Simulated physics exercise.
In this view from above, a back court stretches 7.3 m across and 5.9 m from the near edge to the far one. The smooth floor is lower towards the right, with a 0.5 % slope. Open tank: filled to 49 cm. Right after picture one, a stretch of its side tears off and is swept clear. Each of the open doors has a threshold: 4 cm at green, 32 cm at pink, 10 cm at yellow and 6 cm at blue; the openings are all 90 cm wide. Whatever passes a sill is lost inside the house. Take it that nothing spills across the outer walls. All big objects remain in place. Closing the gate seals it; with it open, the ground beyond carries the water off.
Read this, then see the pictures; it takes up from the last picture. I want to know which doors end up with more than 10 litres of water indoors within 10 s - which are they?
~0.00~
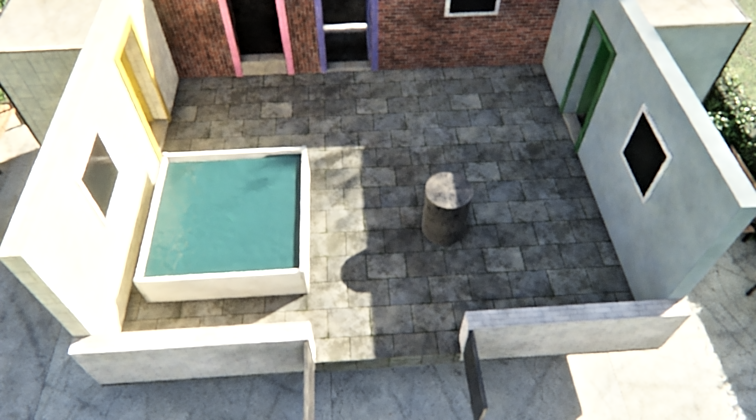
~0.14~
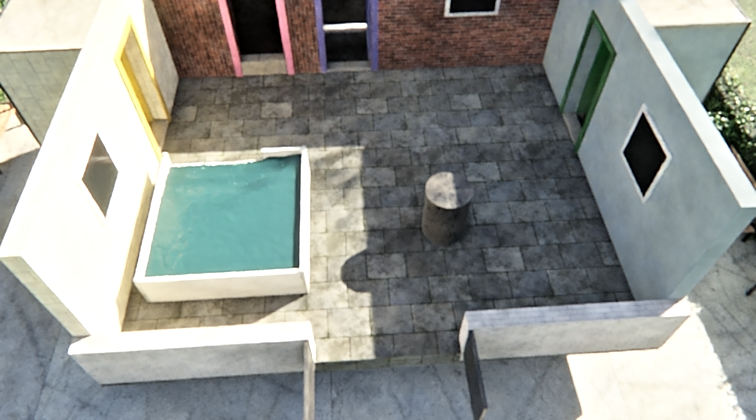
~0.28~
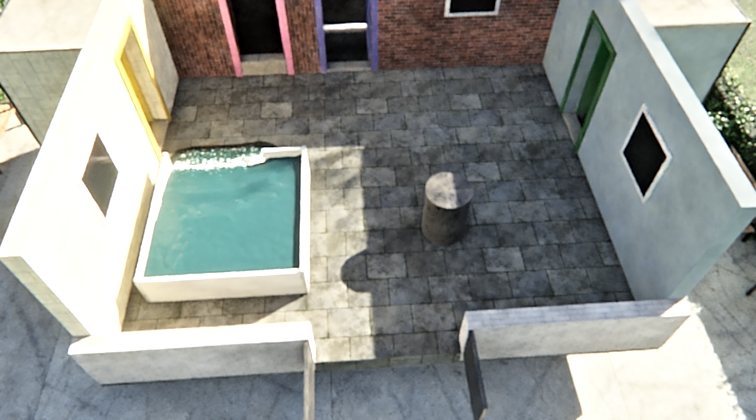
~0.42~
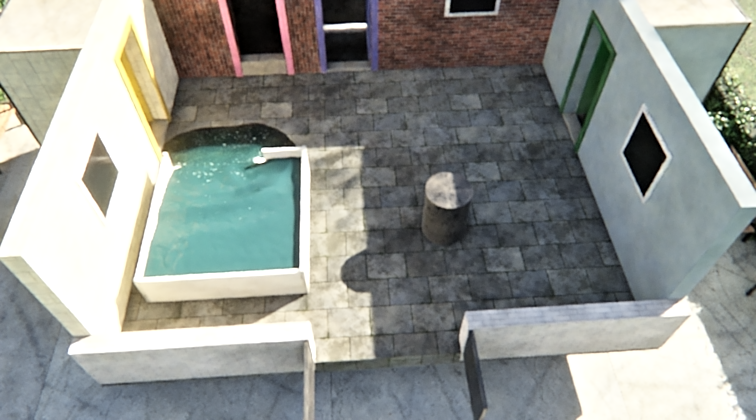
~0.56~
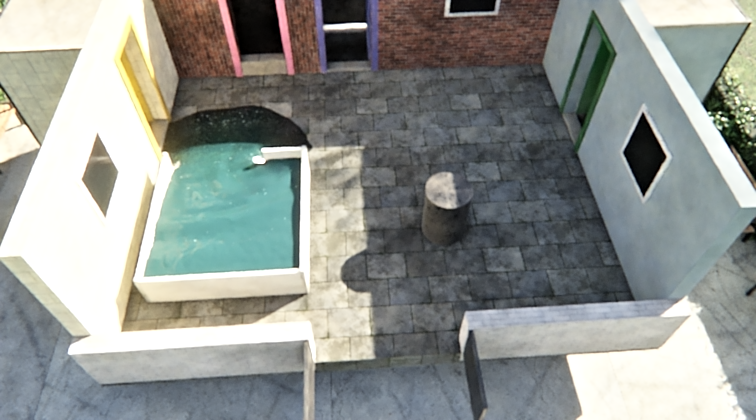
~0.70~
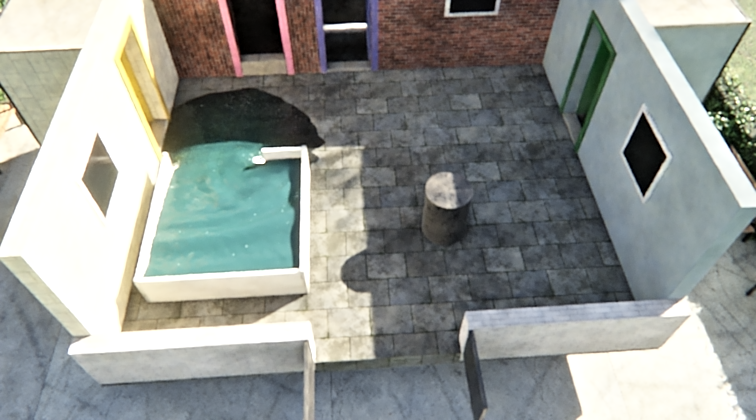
The green door: More than that; the pink door: That much or less; the yellow door: More than that; the blue door: More than that.
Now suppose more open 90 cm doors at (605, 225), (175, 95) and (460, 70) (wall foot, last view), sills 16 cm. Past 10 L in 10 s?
Well, the first is on the low side, the second is on the high side, and the third is on the low side.
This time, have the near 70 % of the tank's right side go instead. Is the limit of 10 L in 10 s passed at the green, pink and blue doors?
Green beyond, pink short, blue short.
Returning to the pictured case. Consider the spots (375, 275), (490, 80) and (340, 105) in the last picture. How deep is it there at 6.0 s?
Around 0 cm, 4 cm and 8 cm.
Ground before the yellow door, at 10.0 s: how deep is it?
It comes to near 7.0 cm.
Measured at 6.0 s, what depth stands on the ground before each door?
Door by door in cm, green shows 13, pink shows 12, yellow shows 14, blue shows 8.
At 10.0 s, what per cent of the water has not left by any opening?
Some 88 in a hundred.
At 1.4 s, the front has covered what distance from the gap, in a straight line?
Some 3.0 metres from the gap.
After 1.4 s water covers 20 % of the floor and is deepest (31 cm) near (188, 82); green door not reached, pink door 25 cm at the sill, 0 L in, yellow door 15 cm at the sill, 0 L in, blue door not reached.
After 2.2 s water covers 20 % of the floor and is deepest (38 cm) near (176, 94); green door not reached, pink door 28 cm at the sill, 0 L in, yellow door 18 cm at the sill, 23 L in, blue door 9 cm at the sill, 0 L in.
After 3.5 s water covers 35 % of the floor and is deepest (28 cm) near (177, 88); green door not reached, pink door 22 cm at the sill, 0 L in, yellow door 17 cm at the sill, 57 L in, blue door 11 cm at the sill, 11 L in.
After 6.0 s water covers 65 % of the floor and is deepest (16 cm) near (542, 79); green door 13 cm at the sill, 40 L in, pink door 12 cm at the sill, 0 L in, yellow door 14 cm at the sill, 105 L in, blue door 8 cm at the sill, 30 L in.
After 10.0 s water covers 85 % of the floor and is deepest (13 cm) near (635, 326); green door 10 cm at the sill, 134 L in, pink door 7 cm at the sill, 0 L in, yellow door 7 cm at the sill, 114 L in, blue door 6 cm at the sill, 36 L in.
